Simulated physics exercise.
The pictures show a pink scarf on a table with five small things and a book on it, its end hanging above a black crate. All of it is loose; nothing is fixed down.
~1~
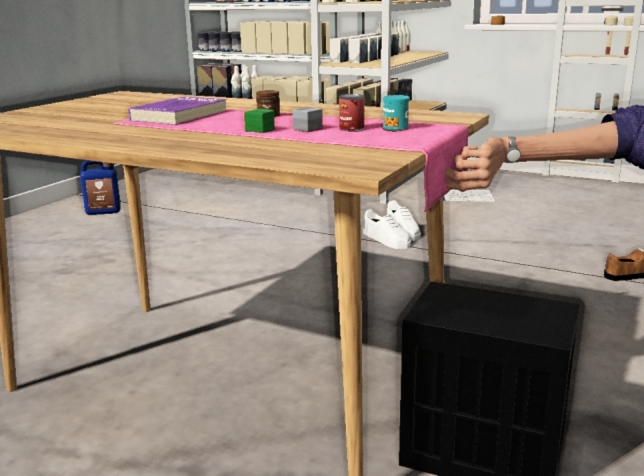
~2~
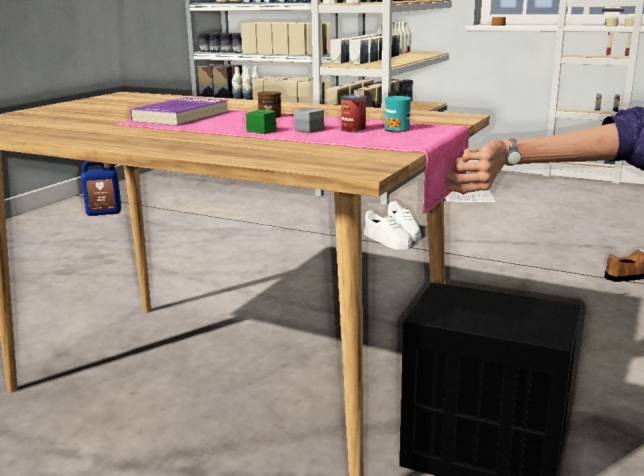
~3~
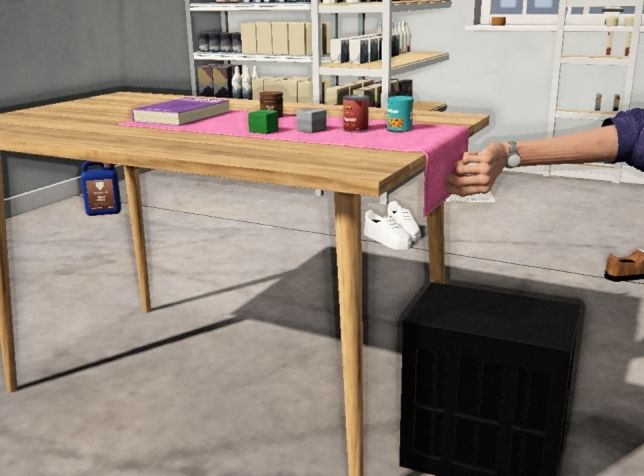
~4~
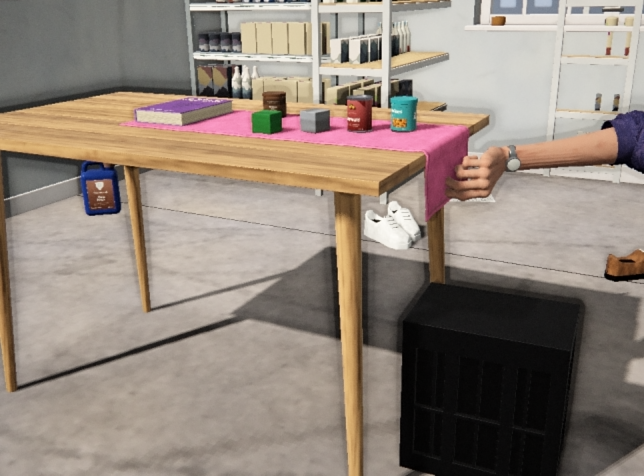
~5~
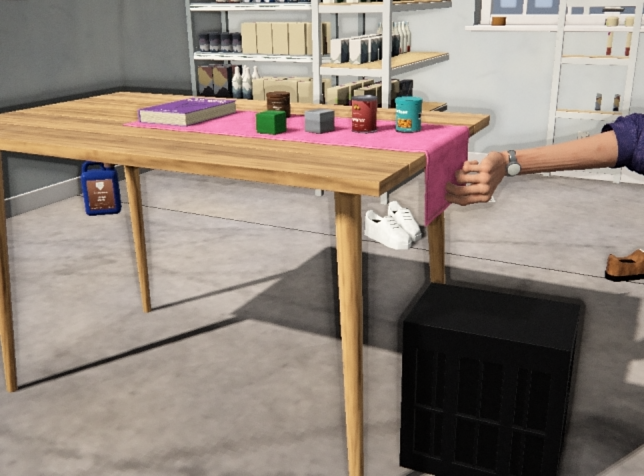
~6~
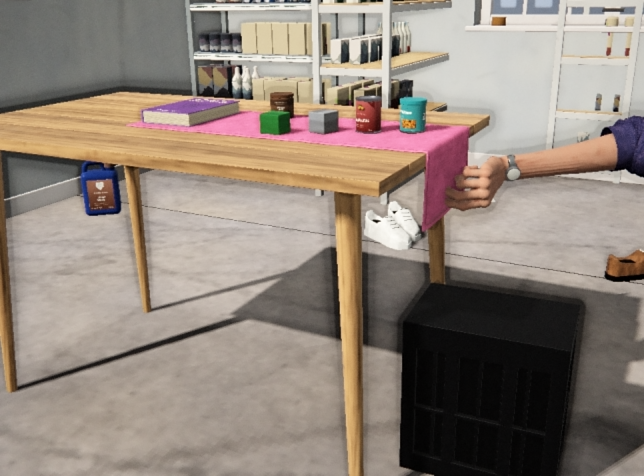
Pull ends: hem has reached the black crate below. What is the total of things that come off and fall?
Oh, the ones that fall number just the two this time.
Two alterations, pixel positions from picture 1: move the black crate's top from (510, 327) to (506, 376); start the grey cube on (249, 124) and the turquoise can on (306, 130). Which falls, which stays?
Looks like the grey cube hangs in there, and the turquoise can ends up down.
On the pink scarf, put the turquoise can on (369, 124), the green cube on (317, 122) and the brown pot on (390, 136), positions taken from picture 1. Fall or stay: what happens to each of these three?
The turquoise can topples down, the green cube stays put, and the brown pot topples down.
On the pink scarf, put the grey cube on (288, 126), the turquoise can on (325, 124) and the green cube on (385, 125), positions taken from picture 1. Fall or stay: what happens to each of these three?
The grey cube stays put, the turquoise can stays put, the green cube ends up off.
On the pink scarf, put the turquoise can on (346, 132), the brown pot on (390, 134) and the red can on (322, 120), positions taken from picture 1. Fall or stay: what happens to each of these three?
First the turquoise can: It ends off the top. Next the brown pot: It ends off the top. Last the red can: It is still up there.
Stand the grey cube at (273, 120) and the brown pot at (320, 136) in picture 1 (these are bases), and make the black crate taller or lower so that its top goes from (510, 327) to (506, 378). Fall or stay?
The grey cube? Safe. The brown pot? Lost.
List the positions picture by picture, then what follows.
In the first picture, hem (424, 212); turquoise can (396, 97); red can (352, 96); grey cube (307, 109); green cube (259, 111); brown pot (268, 92); top of the crate (510, 327).
In the second picture, hem (423, 214); turquoise can (398, 98).
In the third picture, hem (423, 217); red can (356, 97).
In the fourth picture, hem (426, 221); grey cube (315, 110); top of the crate (511, 328).
In the fifth picture, hem (425, 226); green cube (271, 112).
In the sixth picture, hem (423, 231); turquoise can (414, 99); red can (369, 98); grey cube (324, 111); green cube (275, 113); brown pot (282, 93).
A little later, hem near (446, 274); turquoise can gone.
Next, hem on the crate; turquoise can and red can gone.
When it is over, hem on the crate; turquoise can and red can gone. Over the edge go two.
